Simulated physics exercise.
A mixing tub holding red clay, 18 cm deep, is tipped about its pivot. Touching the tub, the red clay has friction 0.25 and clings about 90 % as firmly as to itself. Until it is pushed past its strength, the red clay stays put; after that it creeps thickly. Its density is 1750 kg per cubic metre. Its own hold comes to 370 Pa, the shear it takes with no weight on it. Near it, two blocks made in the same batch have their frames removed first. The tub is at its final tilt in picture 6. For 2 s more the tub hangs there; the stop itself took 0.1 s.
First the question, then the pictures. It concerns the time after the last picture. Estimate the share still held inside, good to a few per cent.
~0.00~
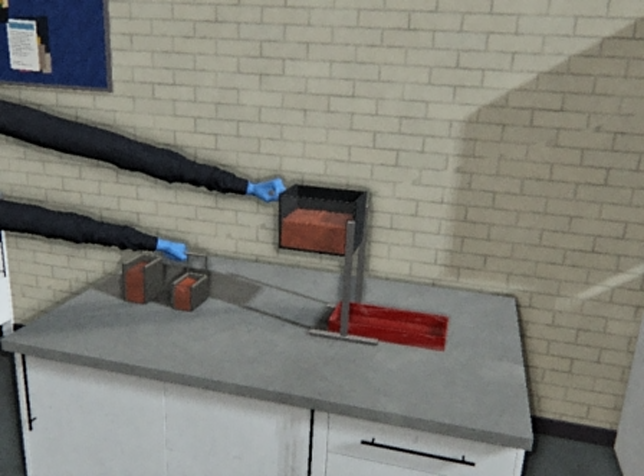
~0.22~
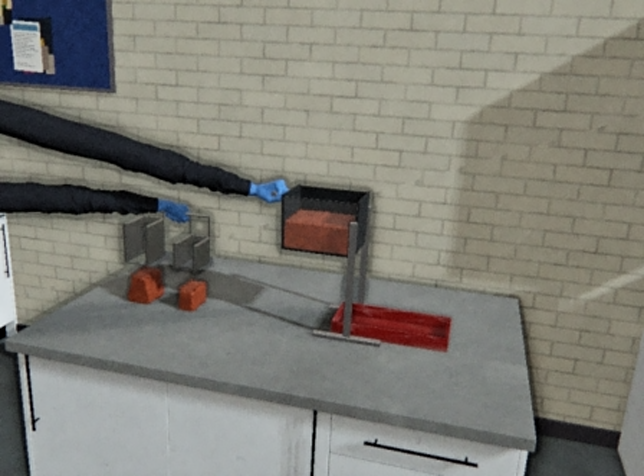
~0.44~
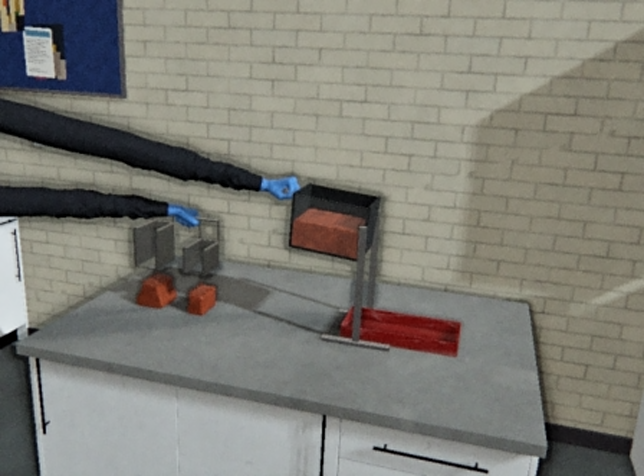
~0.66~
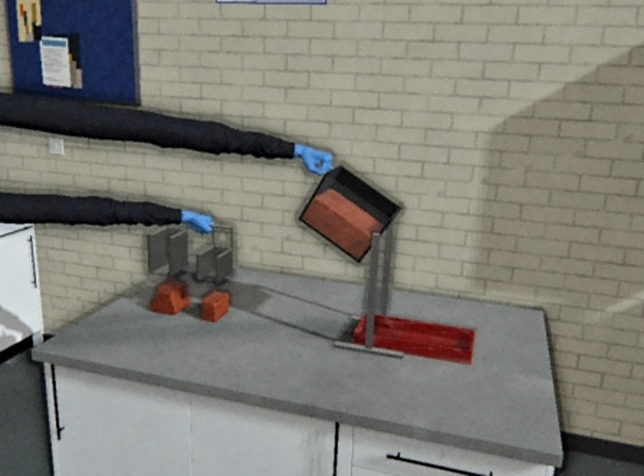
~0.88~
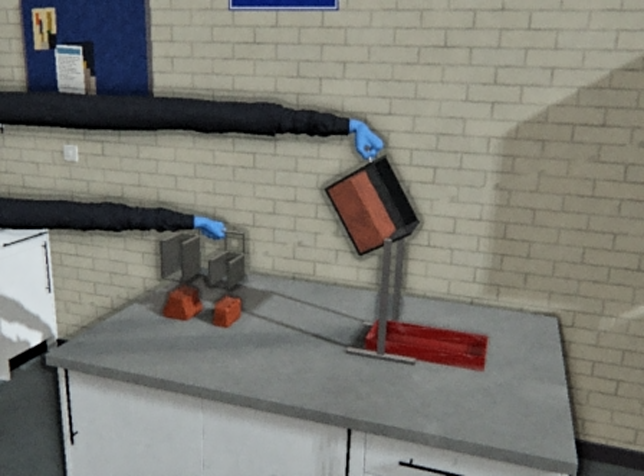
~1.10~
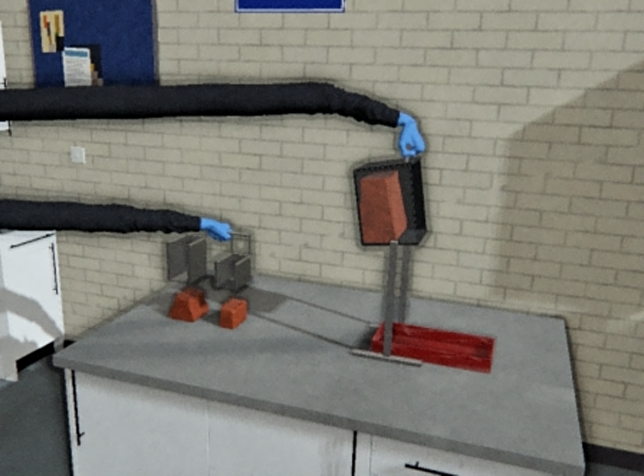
I would say about 79 percent.
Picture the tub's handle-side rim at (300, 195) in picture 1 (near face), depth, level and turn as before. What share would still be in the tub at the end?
Roughly 100 %.
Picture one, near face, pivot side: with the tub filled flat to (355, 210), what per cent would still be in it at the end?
That works out near 55 %.
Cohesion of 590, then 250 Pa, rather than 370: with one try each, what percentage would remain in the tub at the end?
100 in a hundred, followed by 70 in a hundred.
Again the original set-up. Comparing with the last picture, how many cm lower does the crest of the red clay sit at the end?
11 cm.
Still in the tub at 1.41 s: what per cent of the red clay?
It's something like 95 % of the original load.
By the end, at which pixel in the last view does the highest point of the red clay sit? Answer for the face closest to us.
Roughly at pixel (393, 212).
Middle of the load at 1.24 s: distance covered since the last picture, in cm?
Roughly 4 cm.
By 1.24 s, the tub is at 81 degrees and holds 100 %.
By 1.41 s, the tub is at 81 degrees and holds 94 %.
By 1.58 s, the tub is at 81 degrees and holds 88 %.
By 1.75 s, the tub is at 81 degrees and holds 87 %.
By 3.10 s, at the end, the tub is at 81 degrees and holds 79 %.
